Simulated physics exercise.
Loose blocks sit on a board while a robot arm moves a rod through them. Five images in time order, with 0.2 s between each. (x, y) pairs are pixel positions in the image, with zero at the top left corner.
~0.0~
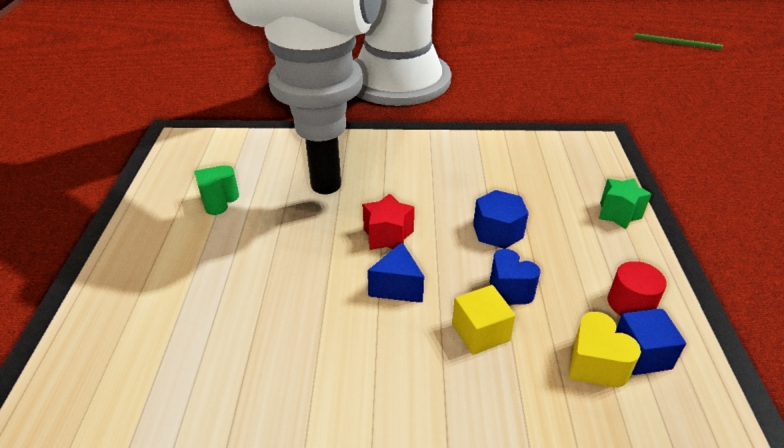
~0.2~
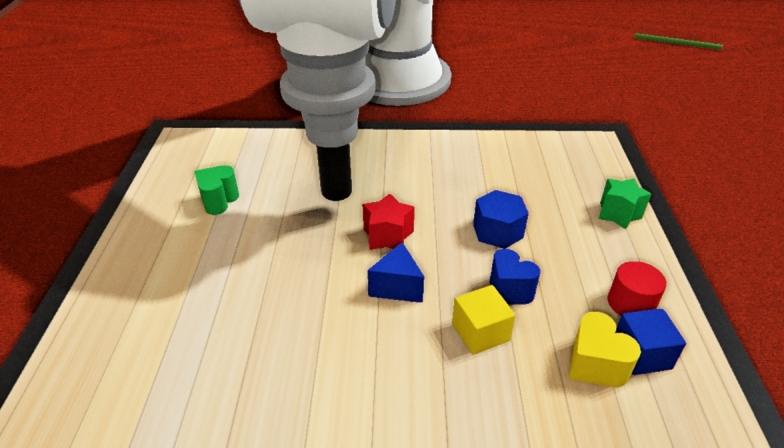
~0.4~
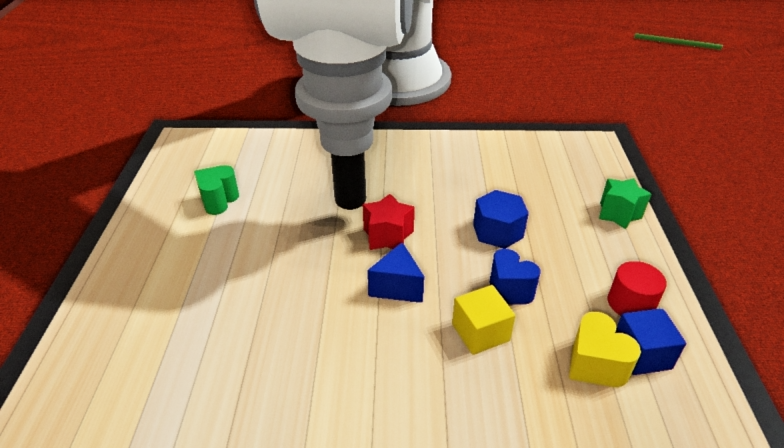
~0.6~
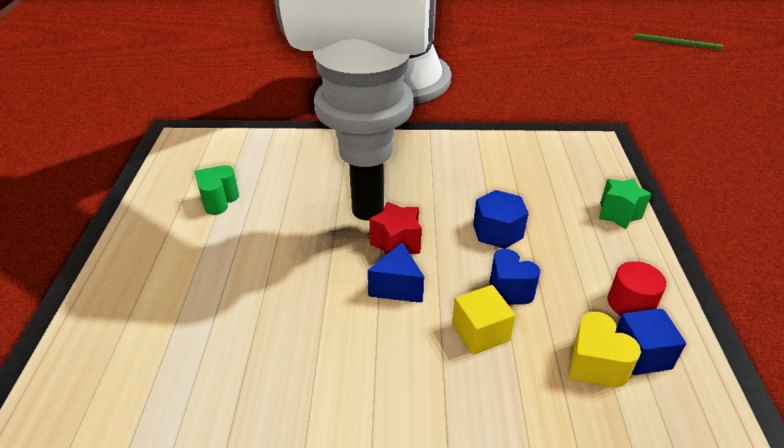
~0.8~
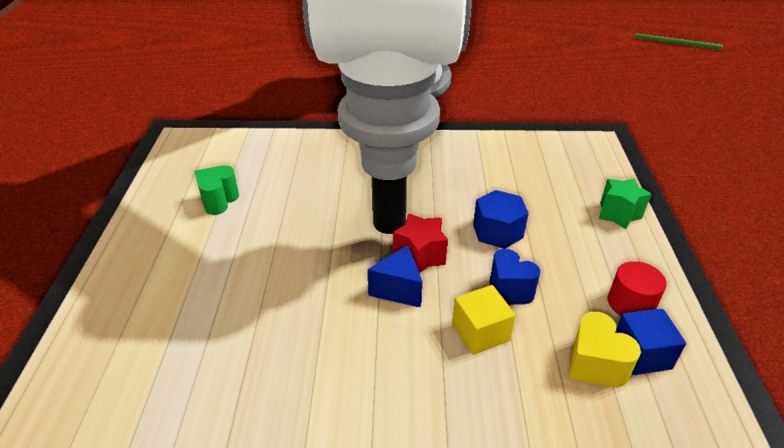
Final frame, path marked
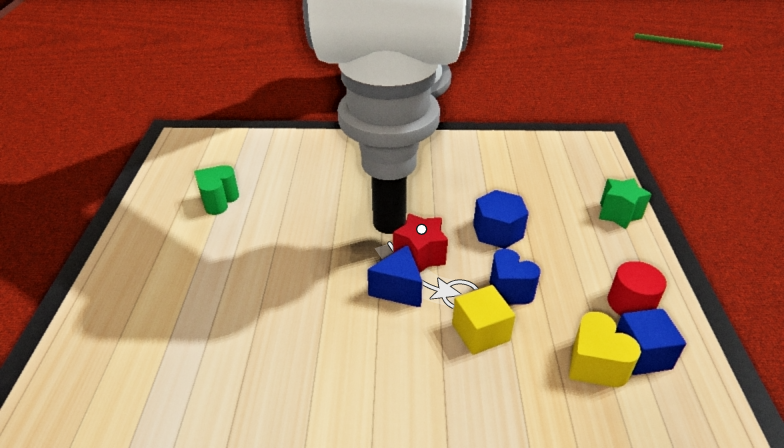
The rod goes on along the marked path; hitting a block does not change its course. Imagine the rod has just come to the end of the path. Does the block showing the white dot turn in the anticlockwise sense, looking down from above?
I believe so.
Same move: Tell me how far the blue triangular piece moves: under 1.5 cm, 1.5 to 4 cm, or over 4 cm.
Shift: 1.5 to 4 cm.
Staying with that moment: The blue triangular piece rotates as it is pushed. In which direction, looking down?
It goes round the way clock hands do.
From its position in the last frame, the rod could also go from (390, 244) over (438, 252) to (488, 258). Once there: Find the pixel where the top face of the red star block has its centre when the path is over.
Its top centre is at about (502, 258).
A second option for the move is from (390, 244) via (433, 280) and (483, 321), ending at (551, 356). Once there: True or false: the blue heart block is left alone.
That claim is false.
Drawn move, from (390, 244) over (405, 265) and (427, 285) to (461, 295); the dot is on the red star block.
The first path, step by step. One third of the way, rod (406, 247); blue triangular piece (400, 269), turned 15° clockwise; red star block (443, 241), turned 25° anticlockwise.
Two thirds of the way, rod (429, 267); blue triangular piece (408, 280), turned 65° clockwise; red star block (462, 246), turned 55° anticlockwise.
At the end, rod (464, 276); blue triangular piece (408, 281), turned 70° clockwise; red star block (479, 245), turned 90° anticlockwise; yellow square still; blue heart block (523, 263), turned 30° clockwise.
